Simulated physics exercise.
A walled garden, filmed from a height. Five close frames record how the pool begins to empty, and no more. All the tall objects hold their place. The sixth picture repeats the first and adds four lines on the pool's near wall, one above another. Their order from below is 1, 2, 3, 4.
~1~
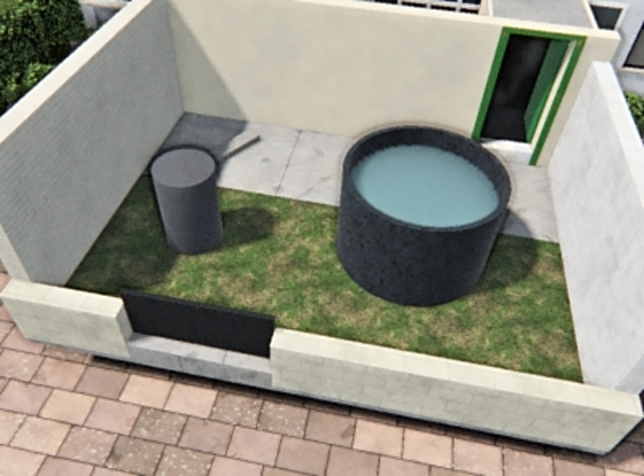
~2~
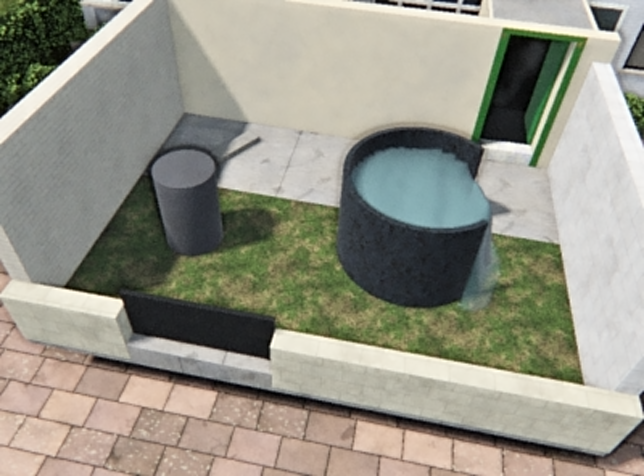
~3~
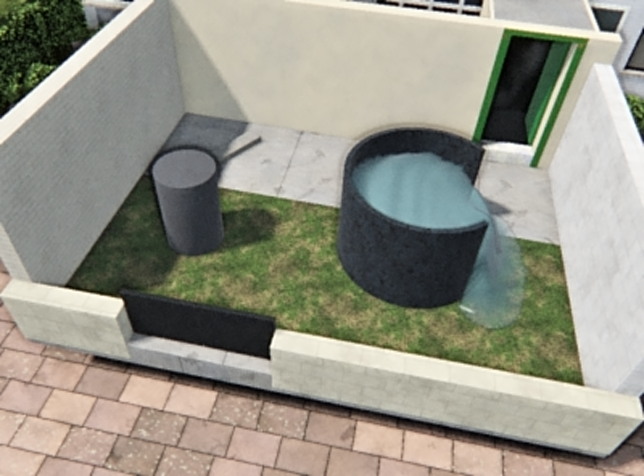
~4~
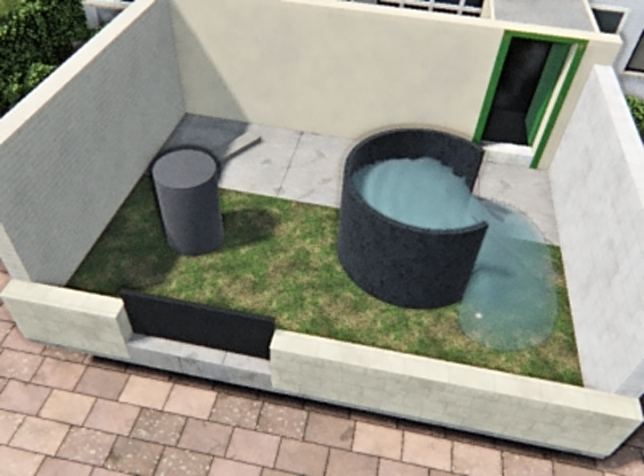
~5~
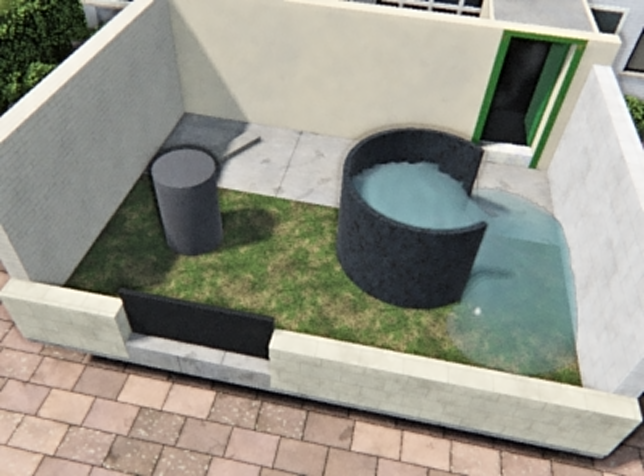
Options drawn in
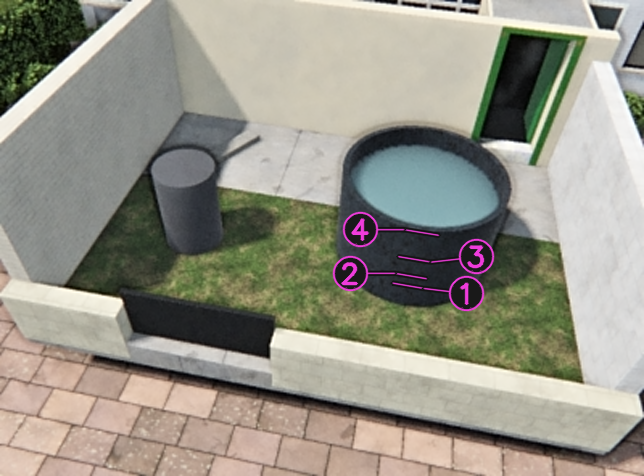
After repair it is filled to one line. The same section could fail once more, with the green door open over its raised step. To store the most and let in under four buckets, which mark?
Level 2.
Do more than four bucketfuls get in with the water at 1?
No, that is safe.
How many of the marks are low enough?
Two of them.
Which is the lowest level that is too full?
The answer is 3.
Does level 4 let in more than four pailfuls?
Yes, it does.
In magenta, 1 at (408, 285); 2 at (410, 276); 3 at (414, 259); 4 at (421, 232); from the bottom up 1, 2, 3, 4.
If 1 is chosen, nothing gets over.
If 2 is chosen, a bucket or two gets in.
If 3 is chosen, about 9 bucketfuls get in.
If 4 is chosen, dozens of bucketfuls pour in.
